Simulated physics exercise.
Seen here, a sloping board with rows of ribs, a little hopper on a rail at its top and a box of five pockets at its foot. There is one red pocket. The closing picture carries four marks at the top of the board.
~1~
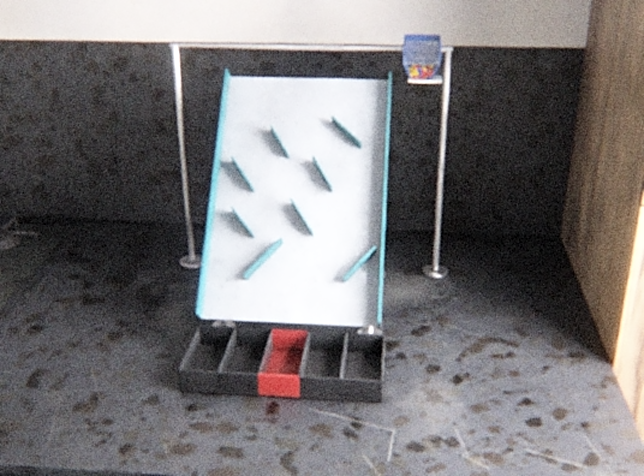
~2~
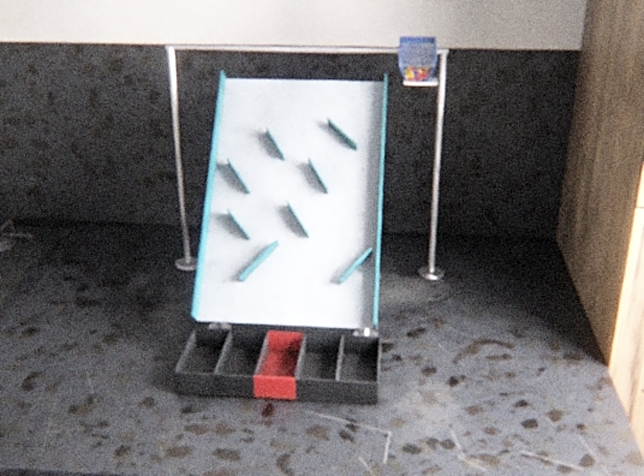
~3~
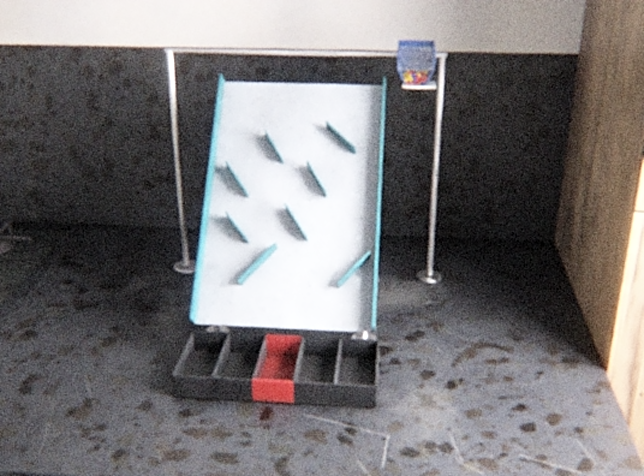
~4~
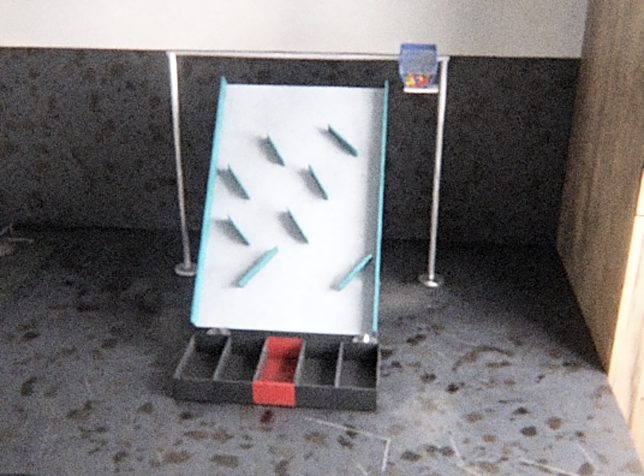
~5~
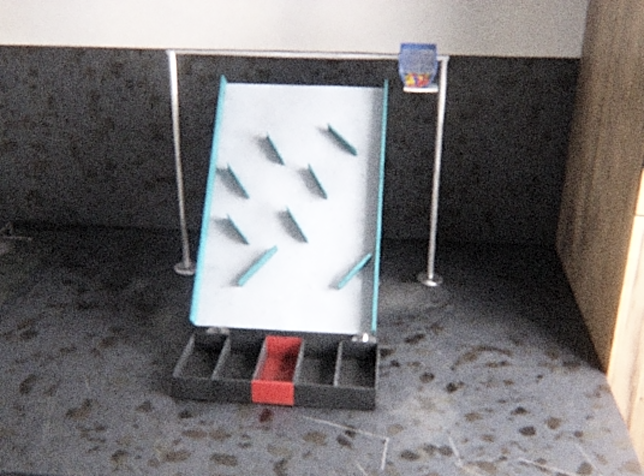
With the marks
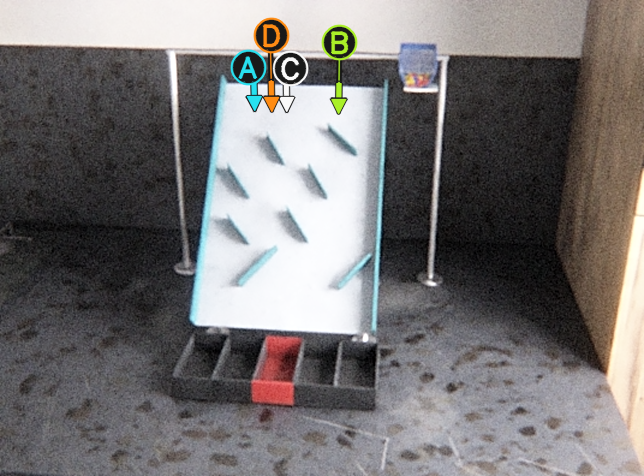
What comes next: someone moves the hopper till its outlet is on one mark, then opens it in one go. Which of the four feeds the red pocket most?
The best mark is B.
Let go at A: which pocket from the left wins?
The first from the left.
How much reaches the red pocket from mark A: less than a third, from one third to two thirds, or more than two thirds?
It is less than a third.
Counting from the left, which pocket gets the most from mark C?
It is the fourth one.
On the marked copy, mark A meets the board at (254, 105); mark B meets the board at (338, 108); mark C meets the board at (286, 106); mark D meets the board at (271, 106).
For mark A, just a few in the red pocket, roughly two thirds in other pockets, roughly a third outside the box.
For mark B, roughly half in the red pocket, roughly a third in other pockets, about a tenth outside the box.
For mark C, about a tenth in the red pocket, roughly two thirds in other pockets, roughly a quarter outside the box.
For mark D, about a tenth in the red pocket, roughly two thirds in other pockets, roughly a quarter outside the box.
